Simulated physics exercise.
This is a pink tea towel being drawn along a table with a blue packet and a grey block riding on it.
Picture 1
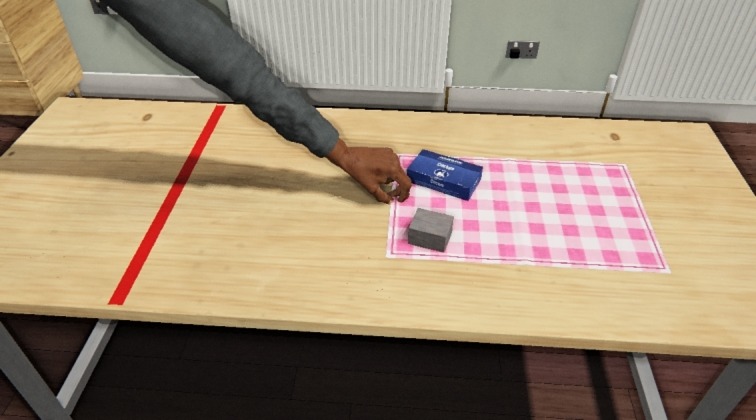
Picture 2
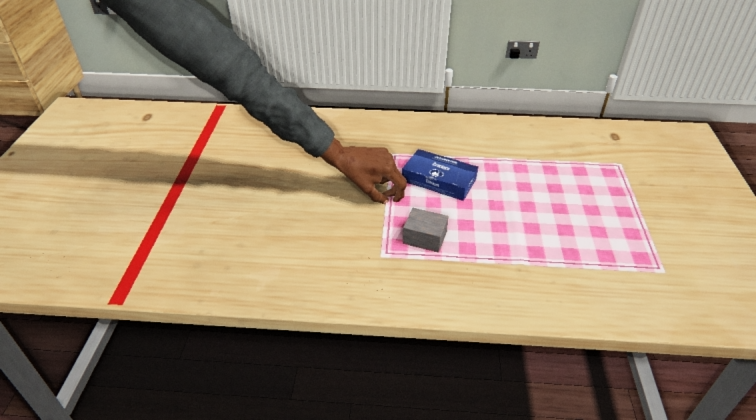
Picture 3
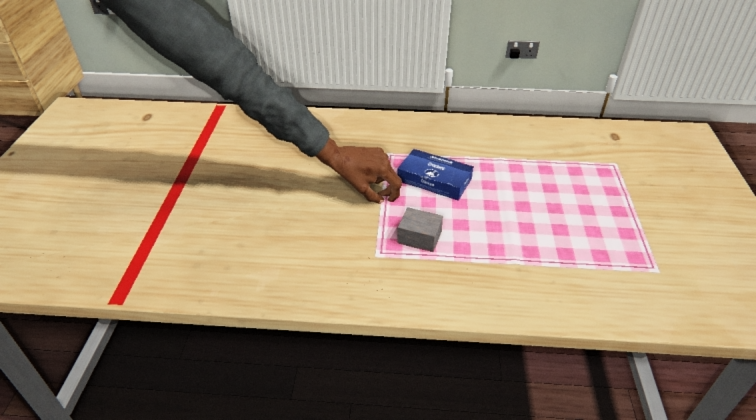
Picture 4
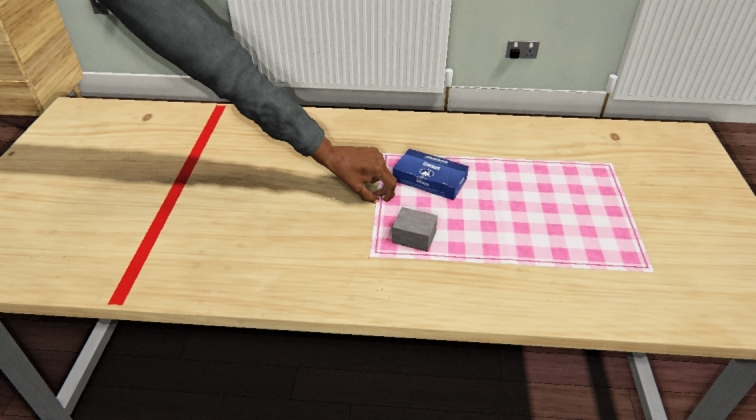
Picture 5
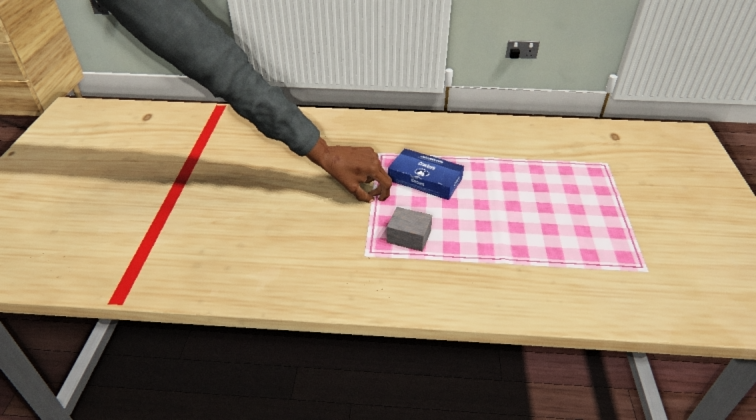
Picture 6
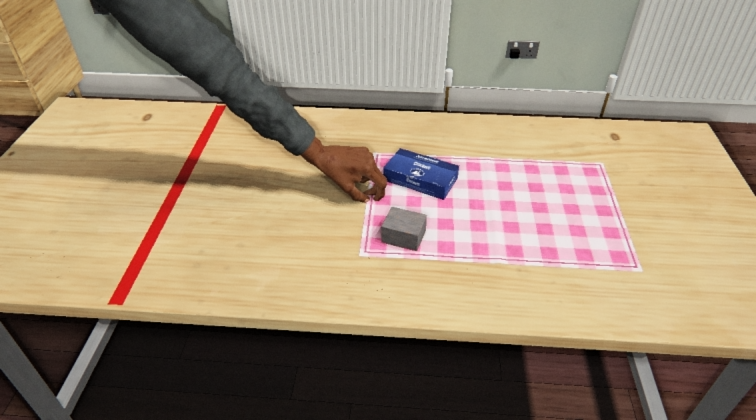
On a light wooden table marked with red tape, a hand slowly pulled a pink checked cloth a short way to the left, and the blue packet and grey block on it moved along too.
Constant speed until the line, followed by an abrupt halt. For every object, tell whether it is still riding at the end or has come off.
Blue packet - still riding, grey block - still riding.
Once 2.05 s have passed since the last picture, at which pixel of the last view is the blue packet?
By then you'd find it at pixel (236, 164).
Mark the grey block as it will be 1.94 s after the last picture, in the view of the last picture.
(202, 218), or close to it.
Then, 1.94 s on from there, hem at the tape; blue packet on the cloth near (242, 165); grey block on the cloth near (202, 218).
Then, 2.05 s on from there, hem at the tape; blue packet on the cloth near (236, 164); grey block on the cloth near (195, 218).
In the end, hem at the tape; blue packet on the cloth near (236, 164); grey block on the cloth near (195, 218). The blue packet stays on the cloth and the grey block remains aboard.
